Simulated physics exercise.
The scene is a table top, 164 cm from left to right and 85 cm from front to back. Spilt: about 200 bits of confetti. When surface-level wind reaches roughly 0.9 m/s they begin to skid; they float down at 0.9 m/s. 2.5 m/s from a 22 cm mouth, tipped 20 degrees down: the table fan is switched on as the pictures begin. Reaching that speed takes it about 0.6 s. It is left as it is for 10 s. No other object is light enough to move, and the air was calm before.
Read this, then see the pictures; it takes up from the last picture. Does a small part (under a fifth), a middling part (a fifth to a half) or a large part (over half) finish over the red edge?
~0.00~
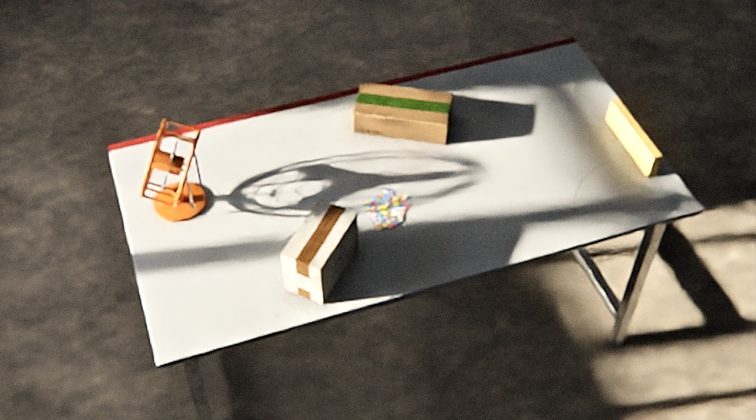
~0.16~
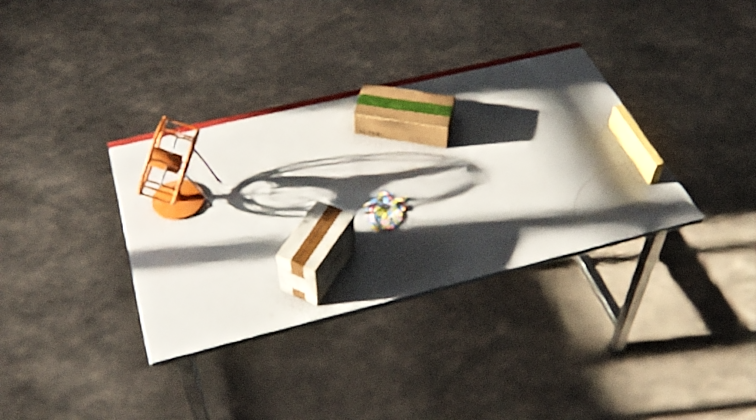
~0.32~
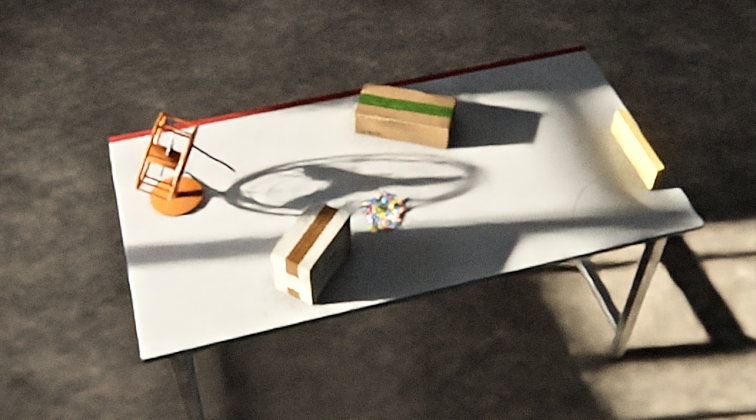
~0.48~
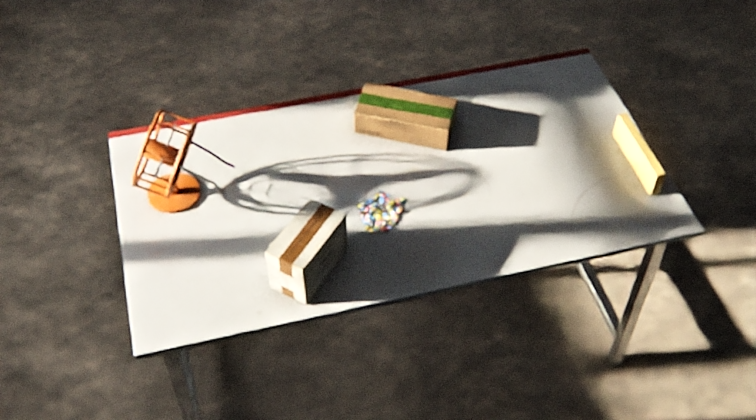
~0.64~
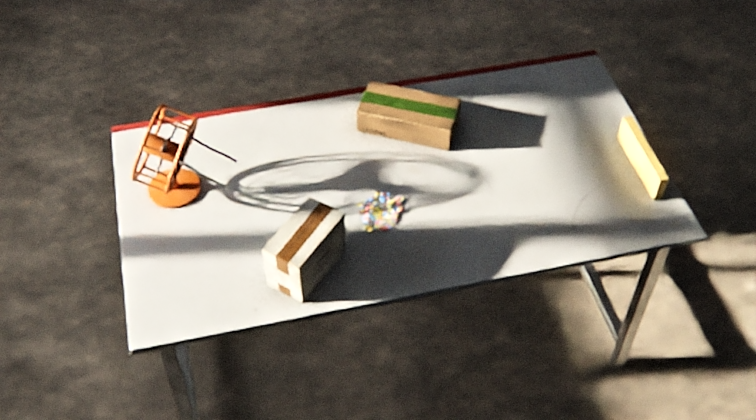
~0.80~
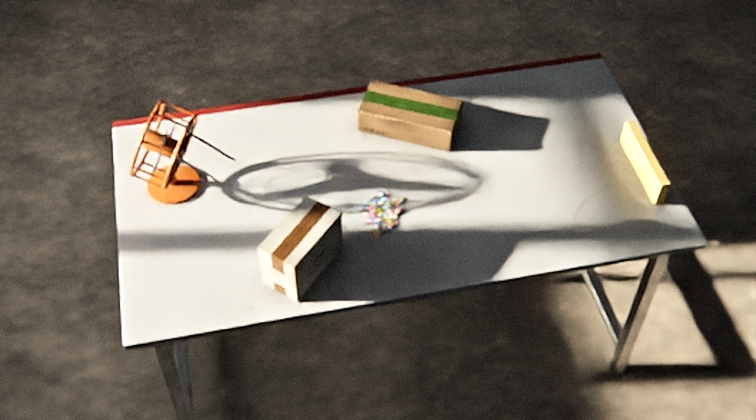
A small part.
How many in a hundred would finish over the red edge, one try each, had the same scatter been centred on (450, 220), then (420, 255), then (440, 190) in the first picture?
Taking the three spots in order, you'd get around 0 percent, 0 percent and 0 percent.
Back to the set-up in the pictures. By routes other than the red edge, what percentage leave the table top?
Roughly 90 per cent.
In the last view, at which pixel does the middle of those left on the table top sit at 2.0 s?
About (565, 247).
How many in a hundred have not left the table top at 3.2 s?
That comes to roughly 15 % remaining.
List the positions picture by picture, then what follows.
In the first frame, the middle of the bits of confetti is near (388, 210), none has stirred yet and the mouth of the table fan is at (171, 163).
In the second frame, the middle of the bits of confetti is near (386, 212), none has stirred yet and the red edge is centred on (356, 90).
In the third frame, the middle of the bits of confetti is near (384, 212), none has stirred yet, the top of a box is at (311, 233) and the top of a box is at (406, 105).
In the fourth frame, the middle of the bits of confetti is near (382, 213) and none has stirred yet.
In the fifth frame, the middle of the bits of confetti is near (381, 212) and none has stirred yet.
In the sixth frame, the middle of the bits of confetti is near (382, 213), the farthest in sight from the table fan is at (403, 212) and about 25 % have left their places.
After 2.0 s, 22 % are on the move or not yet settled, 0 % are over the red edge; the middle of those still in play is near (565, 247).
After 3.2 s, 12 % are on the move or not yet settled, 0 % are over the red edge; the middle of those still in play is near (435, 278).
After 5.5 s, 6 % are on the move or not yet settled, 0 % are over the red edge.
After 10.0 s, at the end, 0 % are over the red edge.
